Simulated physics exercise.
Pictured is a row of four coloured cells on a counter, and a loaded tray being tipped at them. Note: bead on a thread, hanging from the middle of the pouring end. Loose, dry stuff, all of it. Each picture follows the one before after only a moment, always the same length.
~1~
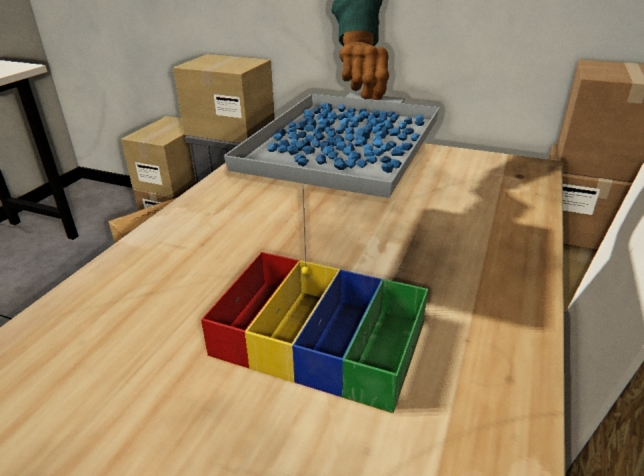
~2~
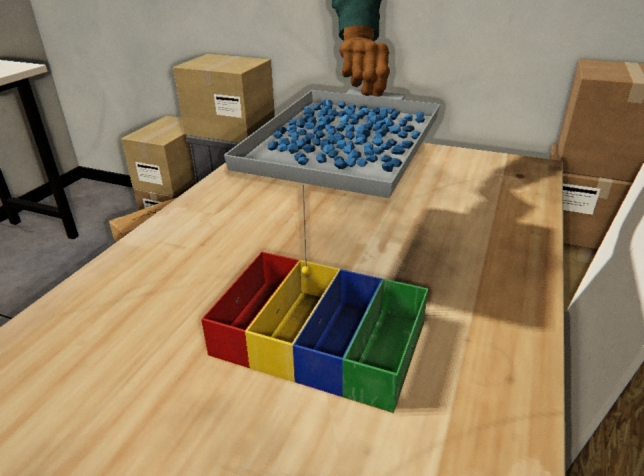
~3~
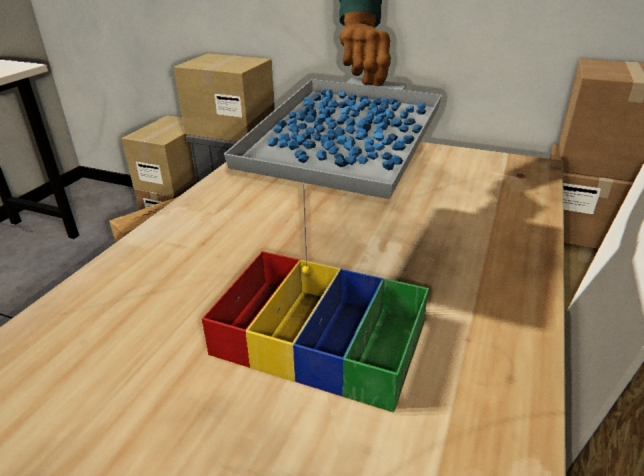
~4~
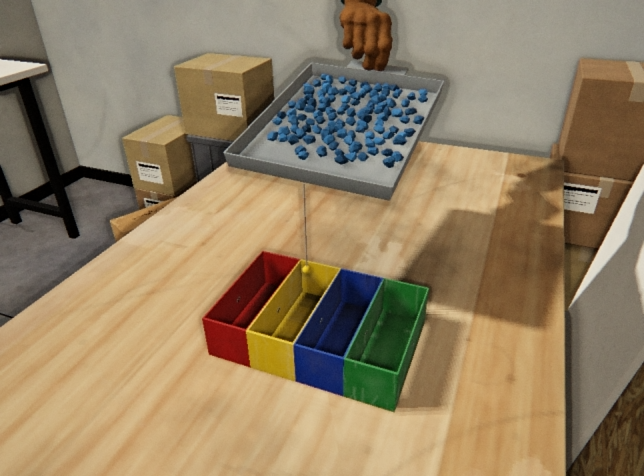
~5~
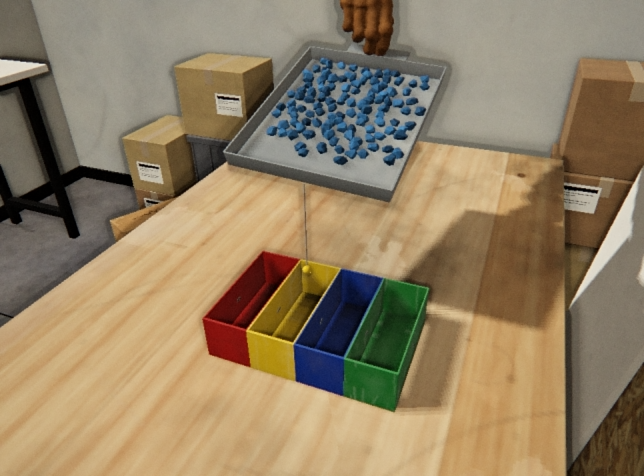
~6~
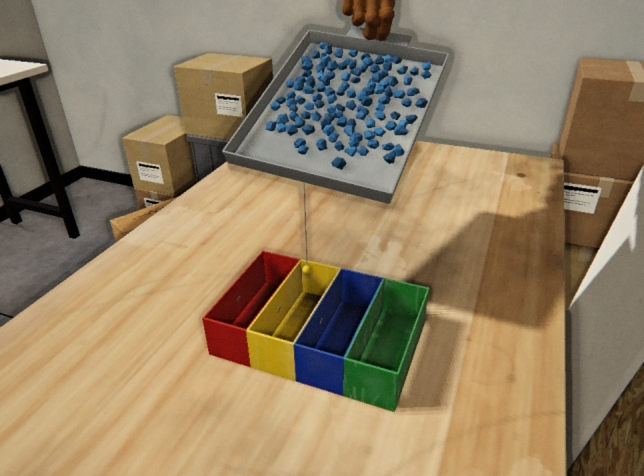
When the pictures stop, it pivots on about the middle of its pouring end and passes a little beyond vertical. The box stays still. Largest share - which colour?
Blue cell.
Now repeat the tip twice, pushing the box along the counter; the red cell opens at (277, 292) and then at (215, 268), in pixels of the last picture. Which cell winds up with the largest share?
The first time that blue cell comes out on top, the second time the green one.
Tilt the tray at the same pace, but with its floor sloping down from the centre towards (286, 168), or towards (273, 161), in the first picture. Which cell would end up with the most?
First: The red cell, second: The red one.
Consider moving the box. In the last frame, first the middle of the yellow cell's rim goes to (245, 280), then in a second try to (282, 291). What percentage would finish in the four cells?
Roughly 50 %, then roughly 100 %.
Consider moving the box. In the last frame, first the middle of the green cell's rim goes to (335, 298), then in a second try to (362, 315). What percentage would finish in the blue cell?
That makes 20 per cent, followed by 30 per cent.
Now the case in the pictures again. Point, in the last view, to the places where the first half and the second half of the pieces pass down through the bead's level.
The leading part at (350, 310), the rest of it at (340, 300).
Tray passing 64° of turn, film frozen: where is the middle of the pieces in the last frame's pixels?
Roughly at (340, 159).
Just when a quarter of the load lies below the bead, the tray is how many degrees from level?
My estimate is some 85 degrees.
Soon, tray tipped steeply; nearly all on the tray; a stray few falling or outside the box.
A while on, tray tipped past a quarter turn; about half on the tray; about a quarter in the green cell; about a quarter in the blue cell; a small part in the yellow cell; a stray few in the red cell; a small part falling or outside the box.
Towards the end, tray tipped past a quarter turn; about a third in the blue cell; about a quarter in the green cell; about a quarter in the yellow cell; a small part in the red cell; a stray few falling or outside the box.
Finally, tray tipped past a quarter turn; about a third in the blue cell; about a quarter in the green cell; about a quarter in the yellow cell; a small part in the red cell; a stray few outside the box.
